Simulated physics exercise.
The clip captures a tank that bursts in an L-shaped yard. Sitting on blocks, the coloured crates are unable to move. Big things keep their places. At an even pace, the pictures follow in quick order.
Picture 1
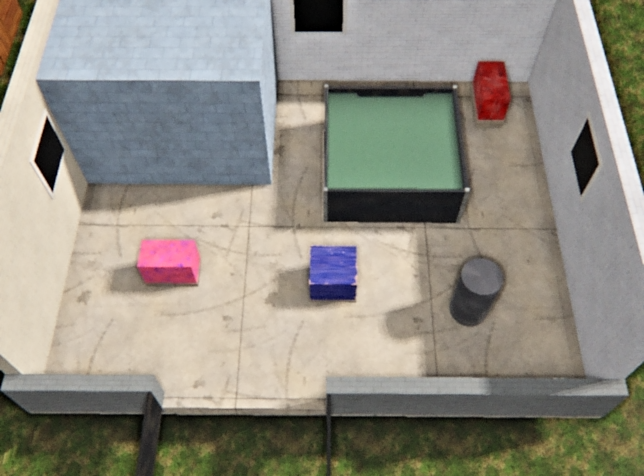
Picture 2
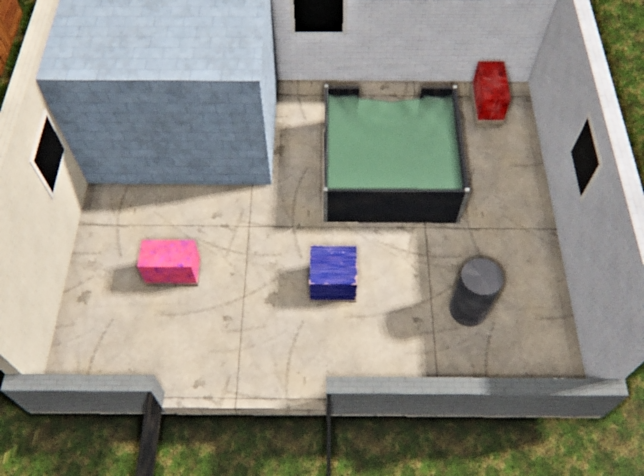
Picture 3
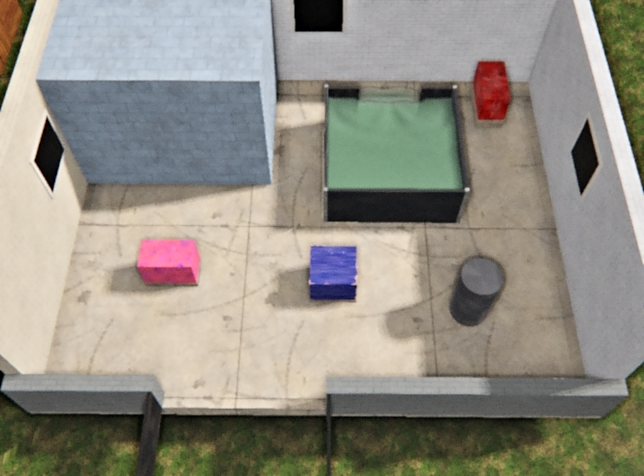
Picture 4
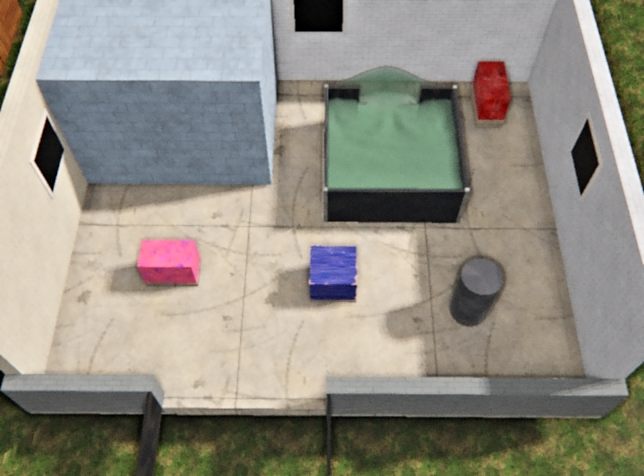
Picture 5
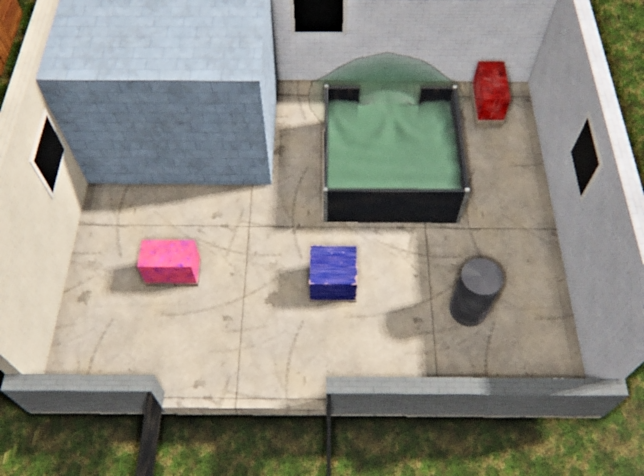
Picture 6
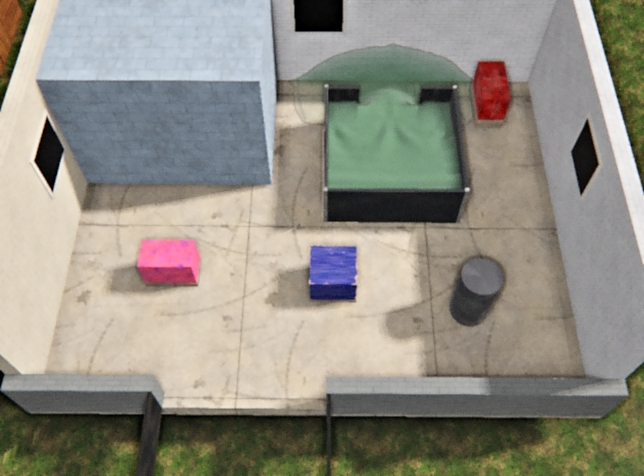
In a walled yard with coloured crates, green water pouring from the far side of a tank and spreading outward.
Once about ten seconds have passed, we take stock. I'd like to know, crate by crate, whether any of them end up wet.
Most likely the pink crate remains untouched. Most likely the red crate gets water on it. Most likely the blue crate gets water on it.
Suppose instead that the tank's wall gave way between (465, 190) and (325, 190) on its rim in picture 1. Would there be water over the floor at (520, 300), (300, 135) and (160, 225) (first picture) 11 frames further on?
Drenched; spared; drenched.
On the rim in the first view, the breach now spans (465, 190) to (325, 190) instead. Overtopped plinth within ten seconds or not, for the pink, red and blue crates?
Going crate by crate, the pink one is caught, then the red one is caught, then the blue one is caught.
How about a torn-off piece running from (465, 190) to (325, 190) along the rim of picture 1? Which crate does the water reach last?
It's the crate marked red.
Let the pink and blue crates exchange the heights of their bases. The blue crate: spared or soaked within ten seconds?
For the blue crate, the answer is that it is drenched.
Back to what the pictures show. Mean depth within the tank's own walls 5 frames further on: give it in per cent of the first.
Near 68 in a hundred.
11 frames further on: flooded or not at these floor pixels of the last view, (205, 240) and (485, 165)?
Result, in sequence: Unwetted; waterlogged.
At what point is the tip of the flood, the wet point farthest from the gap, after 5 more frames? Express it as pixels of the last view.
Somewhere close to (527, 88).
A moment on, water covers 10 % of the floor; the pink crate not reached, the red crate water round its plinth, the blue crate not reached.
Next, water covers 30 % of the floor; the pink crate not reached, the red crate water round its plinth, the blue crate water round its plinth.
Then, water covers 60 % of the floor; the pink crate not reached, the red crate water round its plinth, the blue crate water round its plinth.
Later, water covers 80 % of the floor; the pink crate water round its plinth, the red crate water round its plinth, the blue crate water round its plinth.
In the end, water covers 95 % of the floor; the pink crate stayed above the water, the red crate was topped, the blue crate was topped.
